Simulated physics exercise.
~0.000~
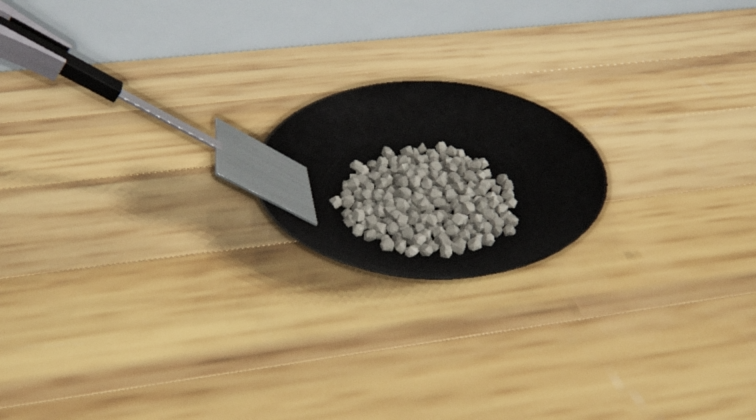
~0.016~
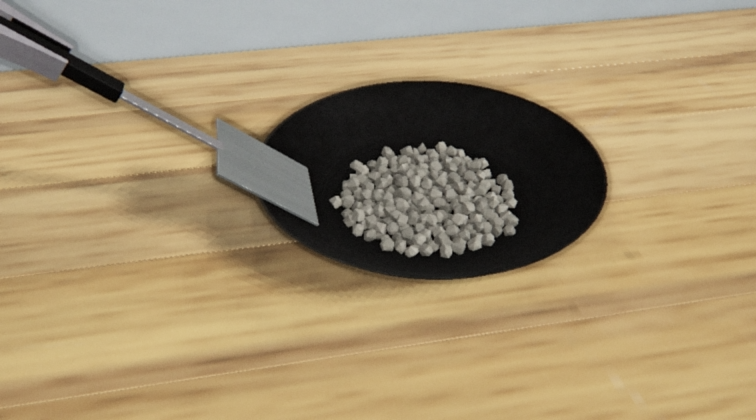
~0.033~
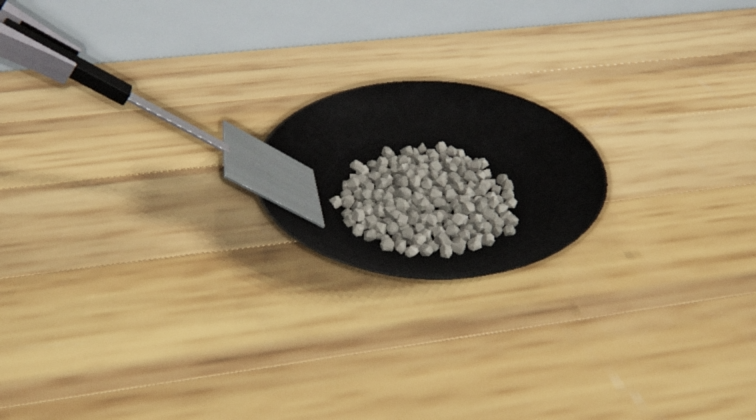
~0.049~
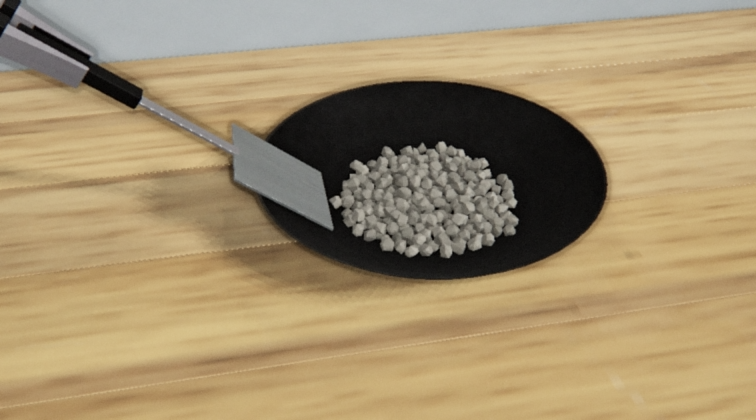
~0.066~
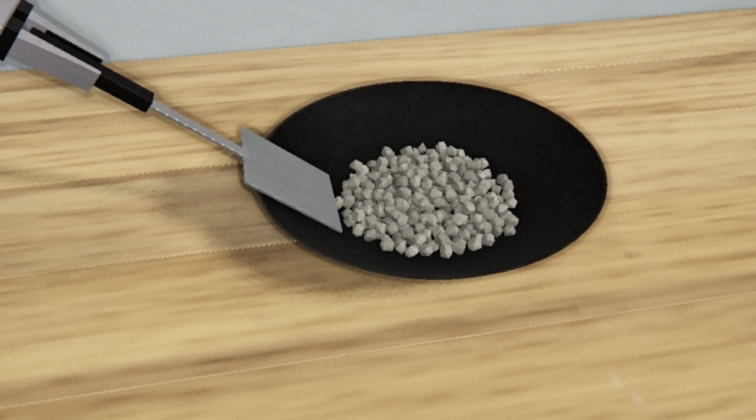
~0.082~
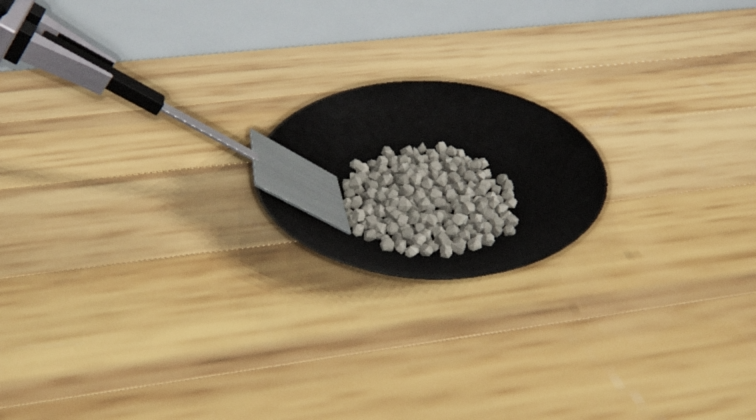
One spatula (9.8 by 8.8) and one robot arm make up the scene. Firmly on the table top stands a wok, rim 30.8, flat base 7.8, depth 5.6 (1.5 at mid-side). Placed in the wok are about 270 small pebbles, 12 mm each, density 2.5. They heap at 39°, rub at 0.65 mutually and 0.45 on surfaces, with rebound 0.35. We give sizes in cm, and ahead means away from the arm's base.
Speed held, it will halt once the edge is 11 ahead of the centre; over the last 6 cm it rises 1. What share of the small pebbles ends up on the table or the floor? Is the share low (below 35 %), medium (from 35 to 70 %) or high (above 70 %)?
The share is low, below 35 %.
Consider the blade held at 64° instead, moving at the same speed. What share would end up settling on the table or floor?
Near 25 %.
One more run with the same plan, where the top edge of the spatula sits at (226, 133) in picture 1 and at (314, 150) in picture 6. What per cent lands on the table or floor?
Close to 50 in a hundred.
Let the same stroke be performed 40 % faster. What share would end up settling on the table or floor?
Estimated share: Some 35 %.
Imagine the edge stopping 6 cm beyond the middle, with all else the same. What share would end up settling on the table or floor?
Then the share is near 0 in a hundred.
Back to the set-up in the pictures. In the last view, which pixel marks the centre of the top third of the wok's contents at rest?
I'd put it close to (558, 156).
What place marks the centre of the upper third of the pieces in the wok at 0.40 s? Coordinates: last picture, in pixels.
Centre: Approx. (548, 158) in the last view.
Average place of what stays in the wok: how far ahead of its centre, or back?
It sits some 6.0 centimetres ahead of centre.
By 0.24 s, sloping 40°, highest piece 4 above the table; 267 in the wok.
By 0.40 s, sloping 40°, highest piece 7 above the table; 263 in the wok, 4 on the blade or in flight.
By 0.67 s, sloping 40°, highest piece 7 above the table; 203 in the wok, 61 on the table or floor, 3 on the blade or in flight.
By 1.72 s, sloping 40°, highest piece 7 above the table; 203 in the wok, 64 on the table or floor.
Final count, 203 in the wok, 64 on the table or floor. That is 24 % on the table or floor.
